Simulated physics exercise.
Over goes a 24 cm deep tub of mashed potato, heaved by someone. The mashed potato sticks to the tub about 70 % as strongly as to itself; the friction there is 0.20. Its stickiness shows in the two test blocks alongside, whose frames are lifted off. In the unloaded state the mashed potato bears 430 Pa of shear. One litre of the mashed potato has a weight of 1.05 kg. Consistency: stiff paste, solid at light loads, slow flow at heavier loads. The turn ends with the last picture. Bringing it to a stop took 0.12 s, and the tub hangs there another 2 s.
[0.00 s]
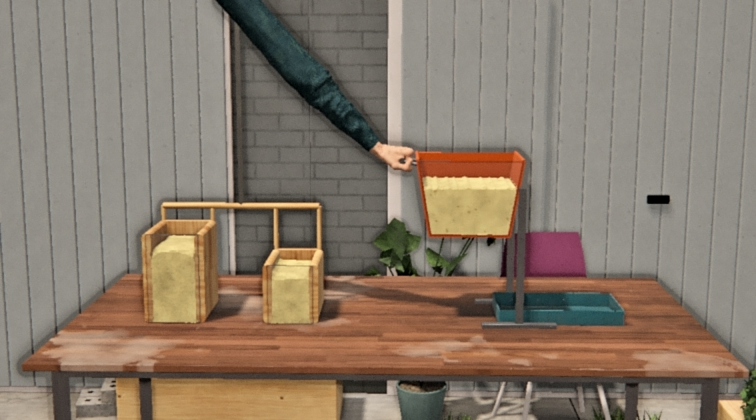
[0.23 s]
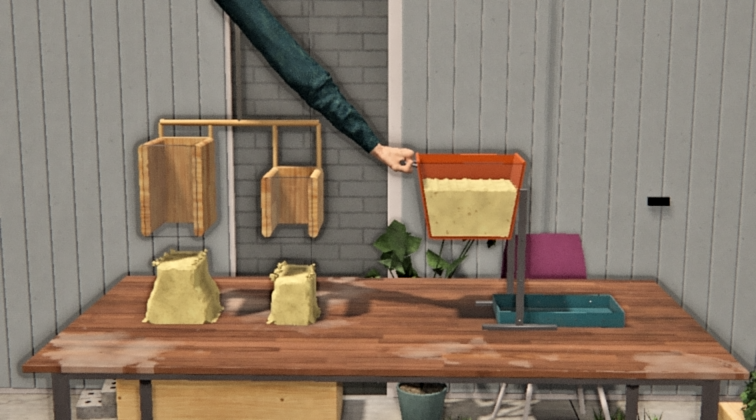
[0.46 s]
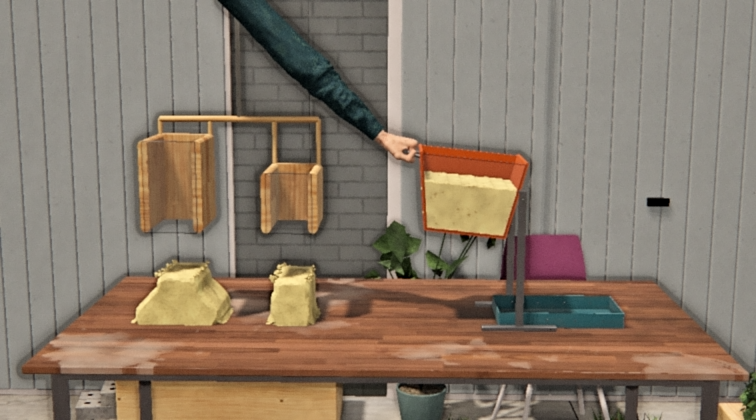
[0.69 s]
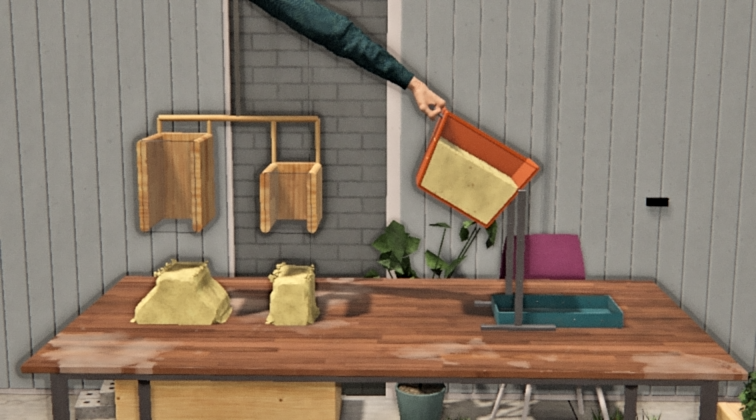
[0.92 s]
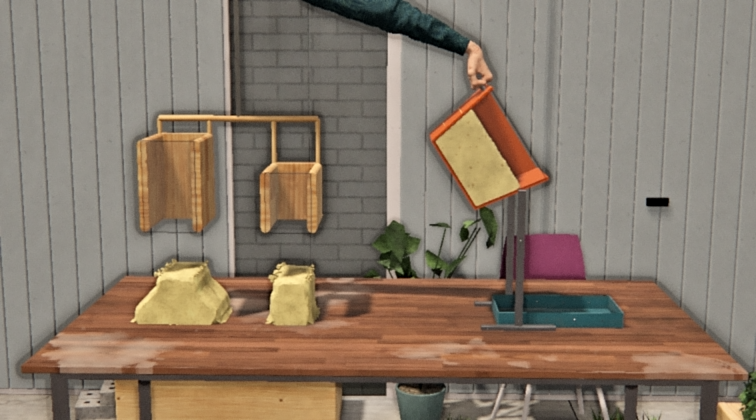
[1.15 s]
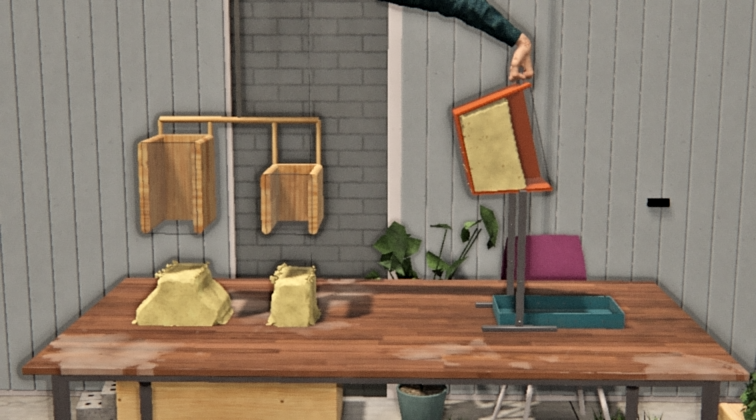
A sleeved arm tilting an orange tub of mashed potato rightward after wooden moulds lift off two pale blocks that slump.
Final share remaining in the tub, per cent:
Near 88 %.
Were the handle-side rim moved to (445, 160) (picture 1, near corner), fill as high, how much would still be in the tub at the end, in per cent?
I'd say around 100 percent would remain in the tub at the end.
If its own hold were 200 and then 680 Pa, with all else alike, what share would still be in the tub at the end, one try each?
The answers, in order, are 50 % and 100 %.
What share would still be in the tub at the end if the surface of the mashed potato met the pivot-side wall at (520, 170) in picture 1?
Result: Approx. 55 % remaining in tub.
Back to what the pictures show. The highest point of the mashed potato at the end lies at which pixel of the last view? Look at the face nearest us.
Around (501, 141).
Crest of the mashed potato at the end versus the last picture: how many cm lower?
About 12 cm.
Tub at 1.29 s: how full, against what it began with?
Around 100 per cent.
After 1.29 s, the tub is at 77 degrees and holds 100 %.
After 1.46 s, the tub is at 77 degrees and holds 98 %.
After 1.63 s, the tub is at 77 degrees and holds 93 %.
After 1.80 s, the tub is at 77 degrees and holds 91 %.
After 3.15 s, the tub is at 77 degrees and holds 88 %.
